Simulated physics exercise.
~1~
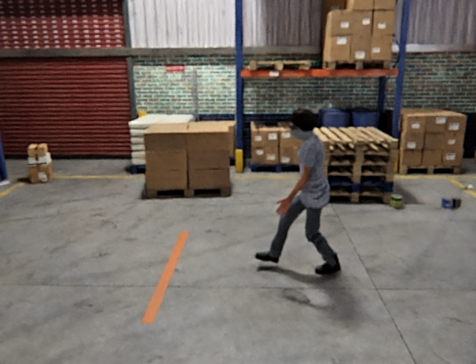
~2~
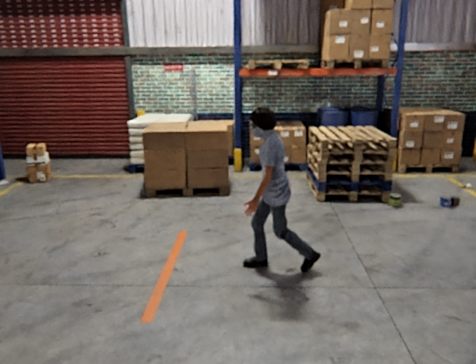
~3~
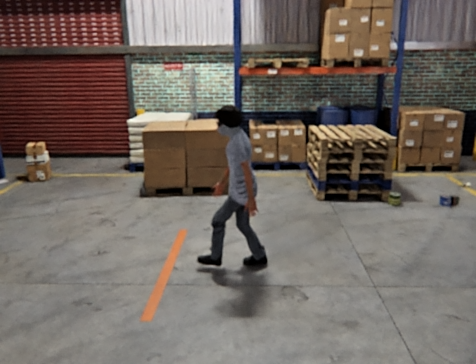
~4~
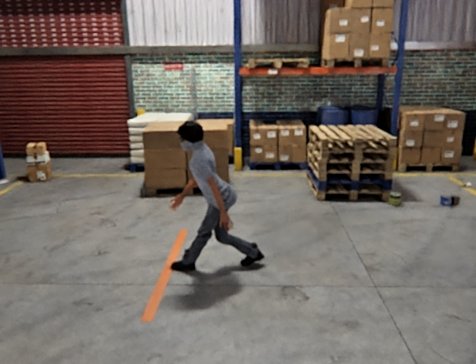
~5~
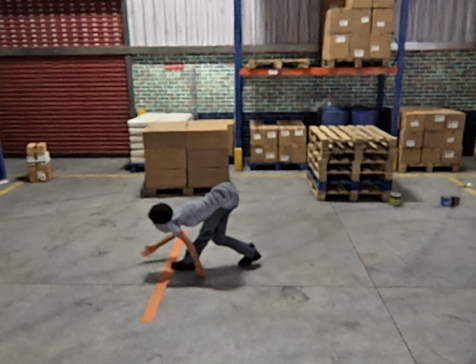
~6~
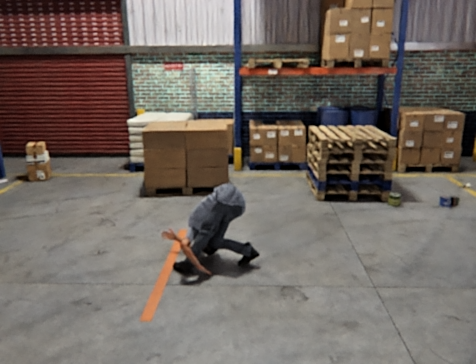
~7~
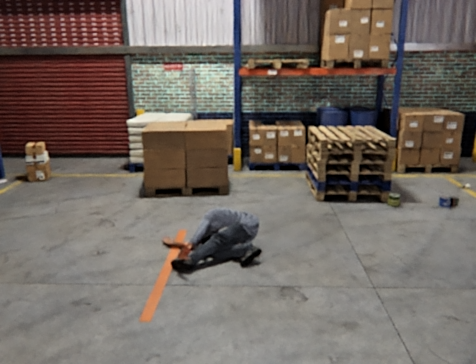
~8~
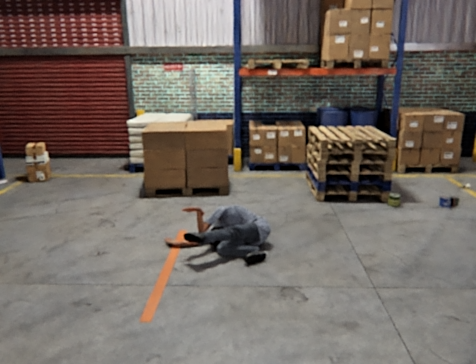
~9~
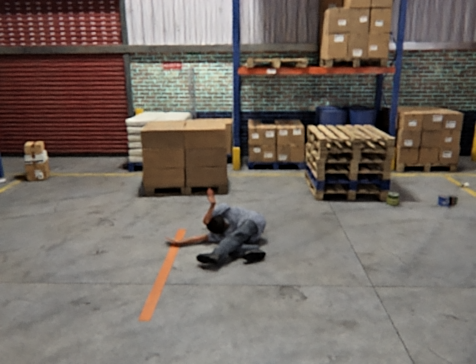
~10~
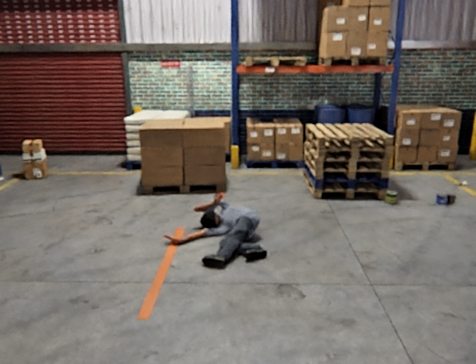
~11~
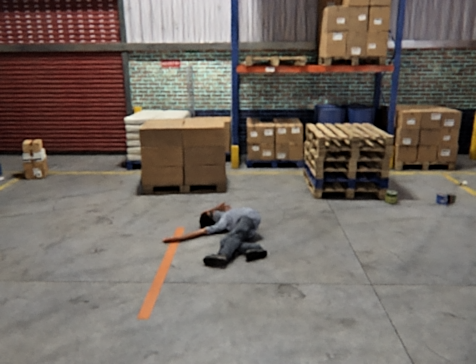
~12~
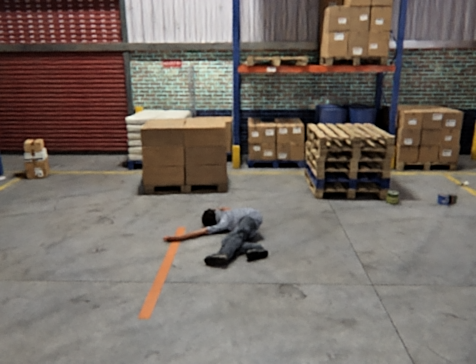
Warehouse floor, a person in grey walking left, pitching forward, crumpling and rolling over, then lying still beside an orange tape line.
